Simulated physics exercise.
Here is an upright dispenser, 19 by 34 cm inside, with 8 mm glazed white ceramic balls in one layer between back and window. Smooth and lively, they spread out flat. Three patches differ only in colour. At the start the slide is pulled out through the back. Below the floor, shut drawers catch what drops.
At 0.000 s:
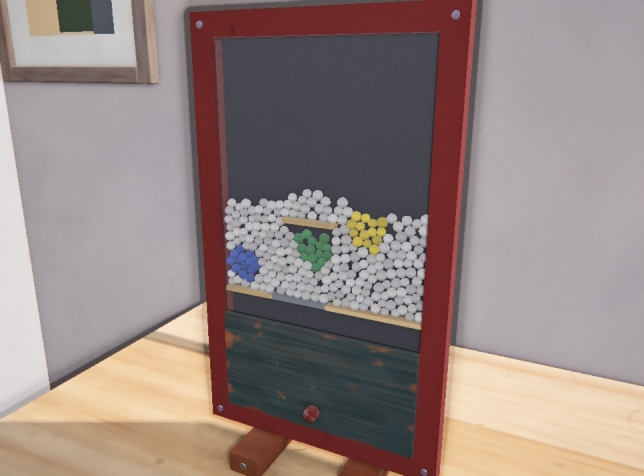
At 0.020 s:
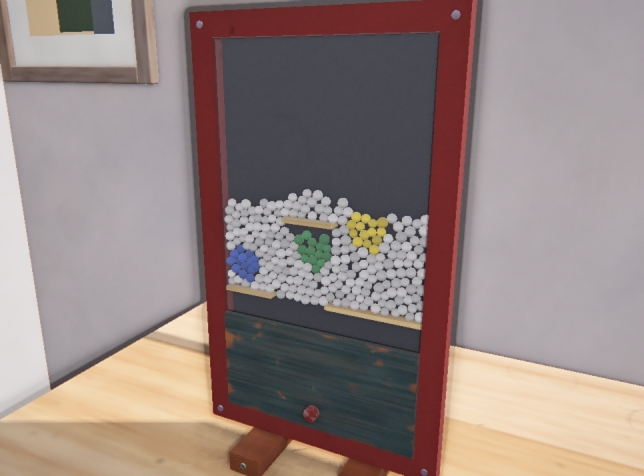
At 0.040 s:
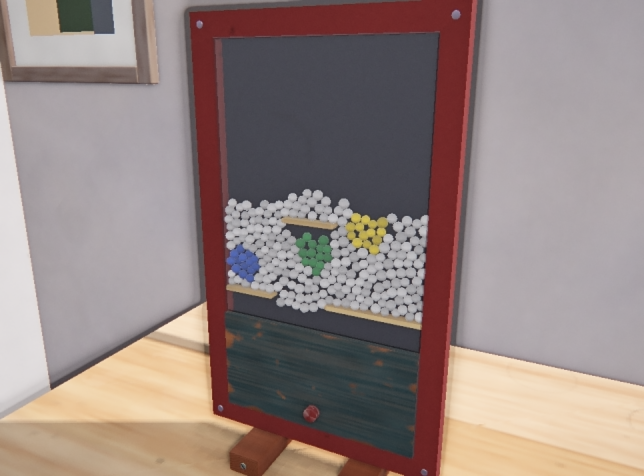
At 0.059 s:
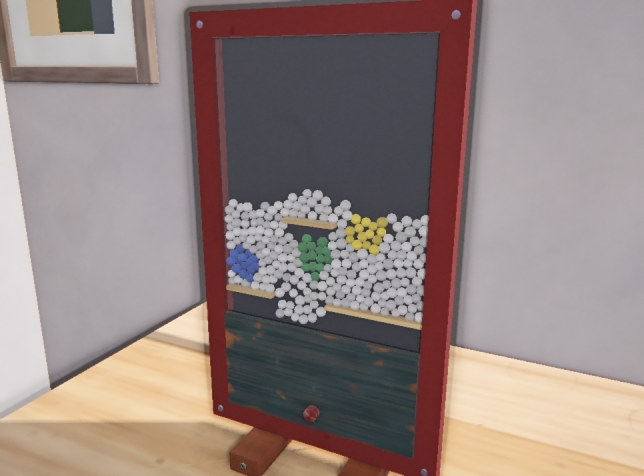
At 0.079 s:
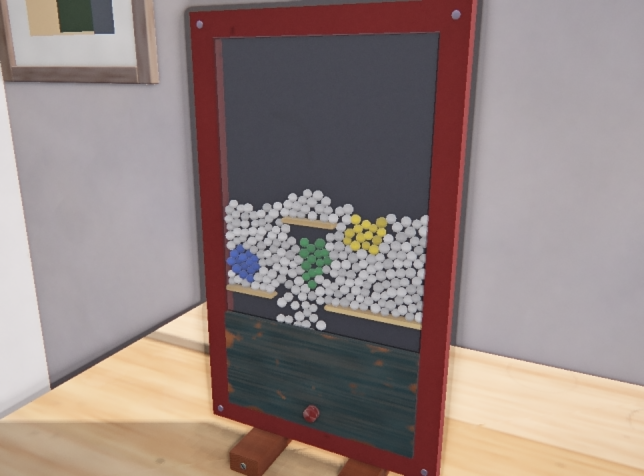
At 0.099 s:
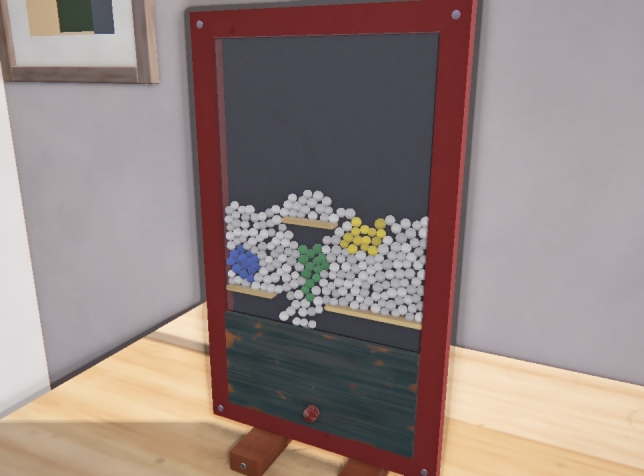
On a pale wooden surface against a grey wall, a red-framed upright case holds a layer of white balls with blue, green and yellow patches. The slide below the middle disappears, and white balls drop through the gap as the green patch sinks and narrows and the yellow one slips slightly down.
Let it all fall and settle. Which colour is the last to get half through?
Answer: Blue.
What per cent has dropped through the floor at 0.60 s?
About 70 per cent.
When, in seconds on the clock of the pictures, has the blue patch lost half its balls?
Near 0.8 s.
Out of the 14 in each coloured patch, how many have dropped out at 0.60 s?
Yellow 12, green 14, blue 4.
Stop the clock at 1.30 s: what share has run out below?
About 85 per cent.
After 0.25 s, 30 % are out; out of 14, yellow 0, green 12, blue 0.
After 0.60 s, 70 % are out; out of 14, yellow 13, green 14, blue 3.
After 1.30 s, 85 % are out; out of 14, yellow 14, green 14, blue 12.
All still by 2.9 s, 85 % are out; out of 14, yellow 14, green 14, blue 12; half out at yellow 0.45 s, green 0.21 s, blue 0.73 s.
